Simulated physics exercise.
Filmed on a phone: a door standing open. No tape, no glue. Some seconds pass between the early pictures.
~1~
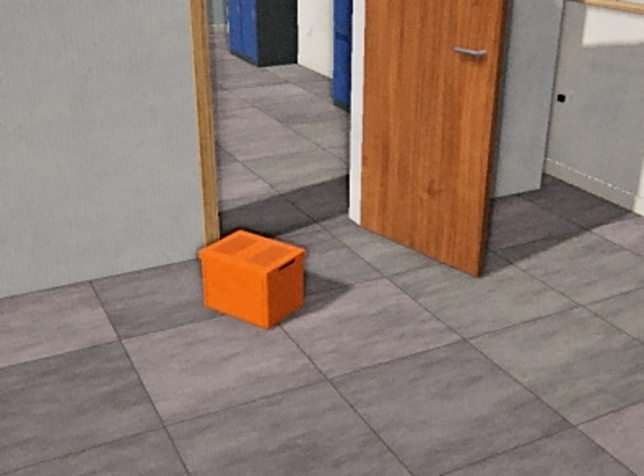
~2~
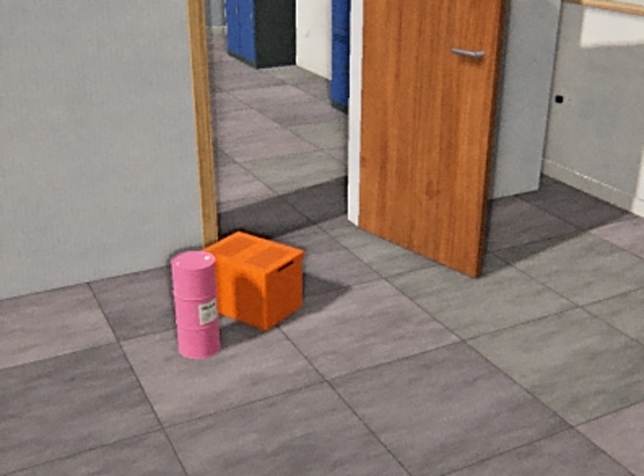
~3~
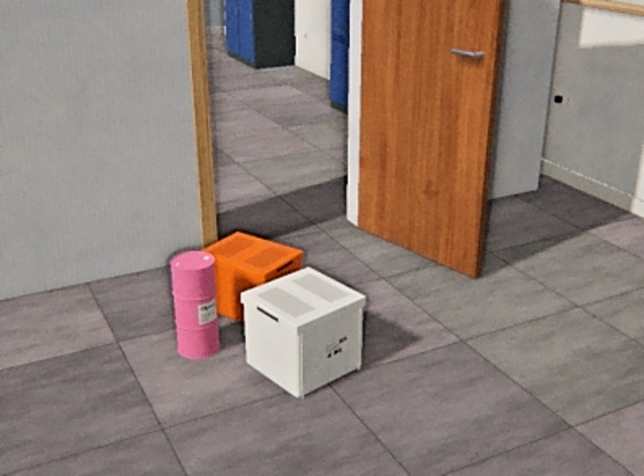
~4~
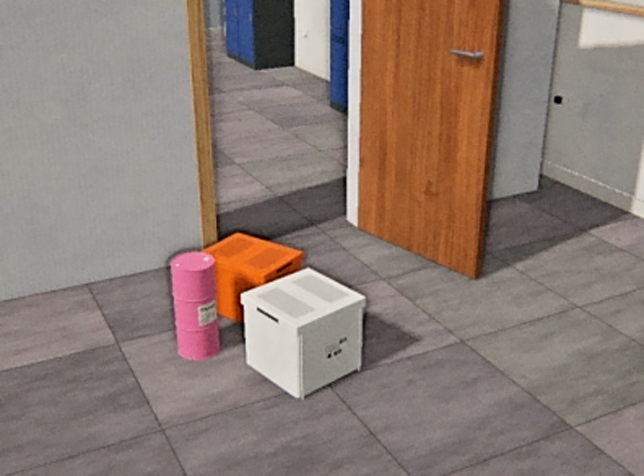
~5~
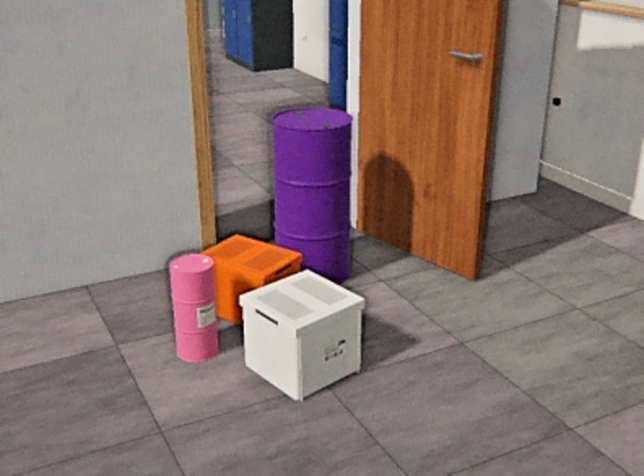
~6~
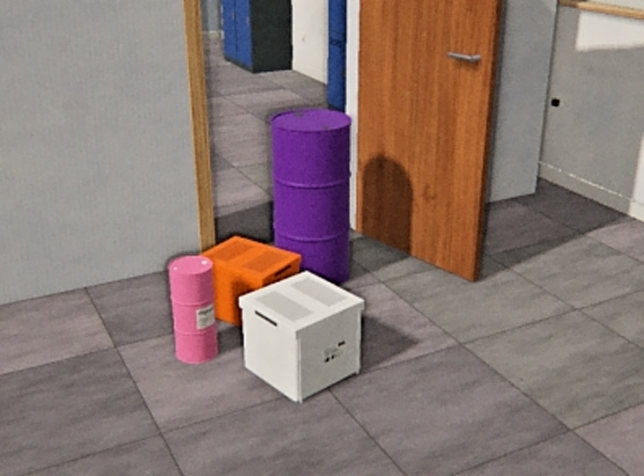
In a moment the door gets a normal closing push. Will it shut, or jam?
It jams.
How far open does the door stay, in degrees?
About 55°.
Then, 0.50 s later than the last frame, door 84° open.
Then, 0.70 s later than the last frame, door 66° open.
When it is over, door 56° open; all 4 as before. End places, in pixels of the last picture, purple drum near (307, 199).
